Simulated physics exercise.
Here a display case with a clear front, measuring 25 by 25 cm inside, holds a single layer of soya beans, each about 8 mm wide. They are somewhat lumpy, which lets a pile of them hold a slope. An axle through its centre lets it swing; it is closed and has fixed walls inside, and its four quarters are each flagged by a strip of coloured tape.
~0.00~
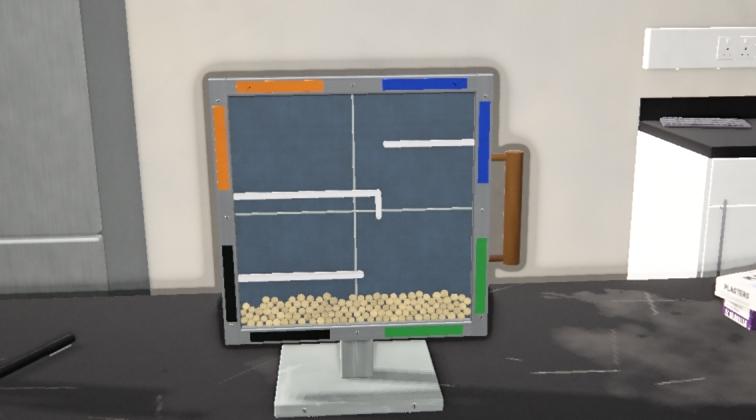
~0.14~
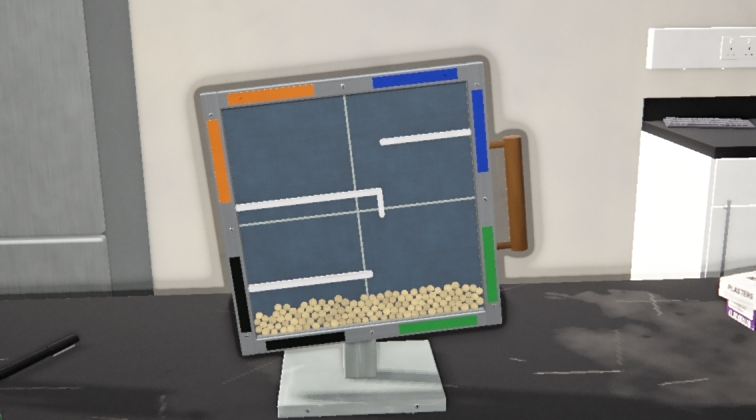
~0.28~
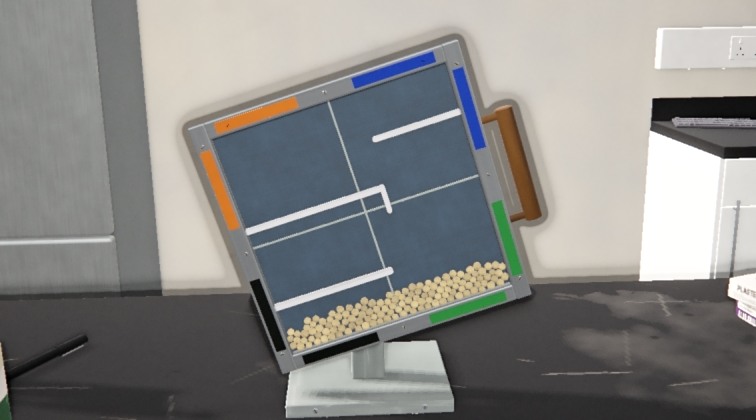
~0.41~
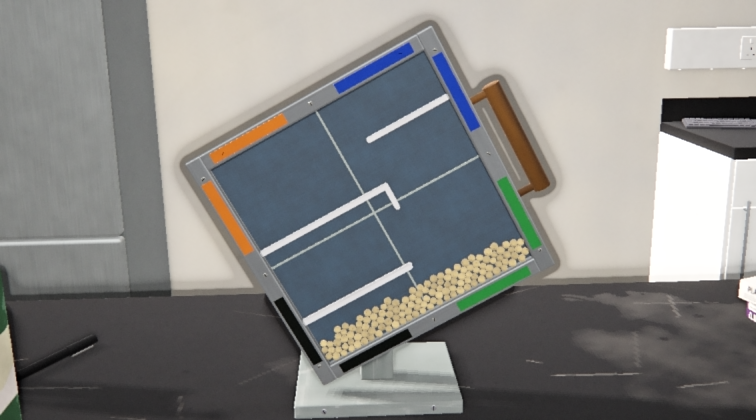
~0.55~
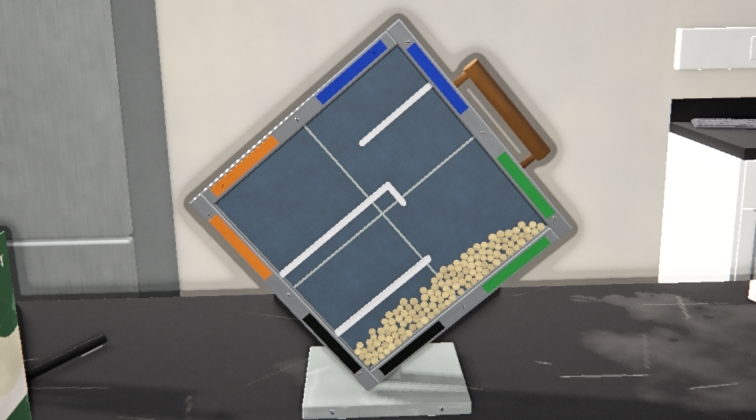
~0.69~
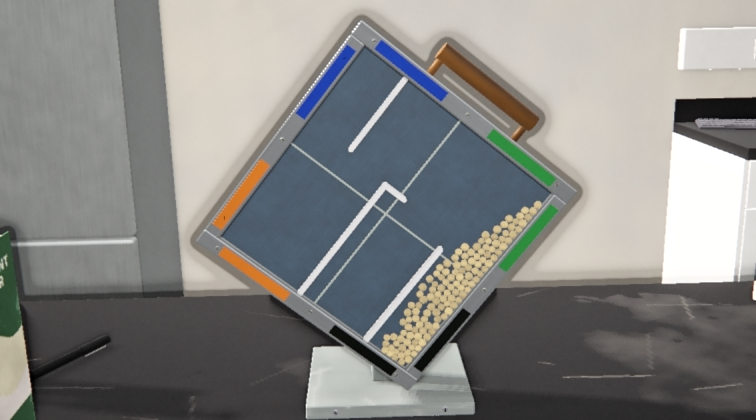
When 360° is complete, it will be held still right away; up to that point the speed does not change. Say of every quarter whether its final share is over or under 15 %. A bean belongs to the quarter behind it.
Orange - beneath, black - beneath, green - in excess of, blue - beneath 15 in a hundred.
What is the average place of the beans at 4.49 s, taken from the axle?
8 cm right, 8 cm below.
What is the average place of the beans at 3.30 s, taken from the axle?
1 cm left, 9 cm below.
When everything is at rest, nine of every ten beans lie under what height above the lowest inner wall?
That height is around 9 cm.
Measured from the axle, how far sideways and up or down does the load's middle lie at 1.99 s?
9 cm right, 6 cm above.
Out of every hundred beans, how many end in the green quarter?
85 %.
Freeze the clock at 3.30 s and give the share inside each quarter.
Orange quarter: 10; black quarter: 0; green quarter: 50; blue quarter: 45.
After 1.99 s it has turned 159°, the beans' middle is 9 cm right of and 6 cm above the axle; by quarter, orange 10 %, black 85 %, green 5 %.
After 3.30 s it has turned 268°, the beans' middle is 1 cm left of and 9 cm below the axle; by quarter, orange 10 %, green 50 %, blue 45 %.
In the end, by 5.3 s, orange 0 %, black 10 %, green 85 %, blue 5 %.
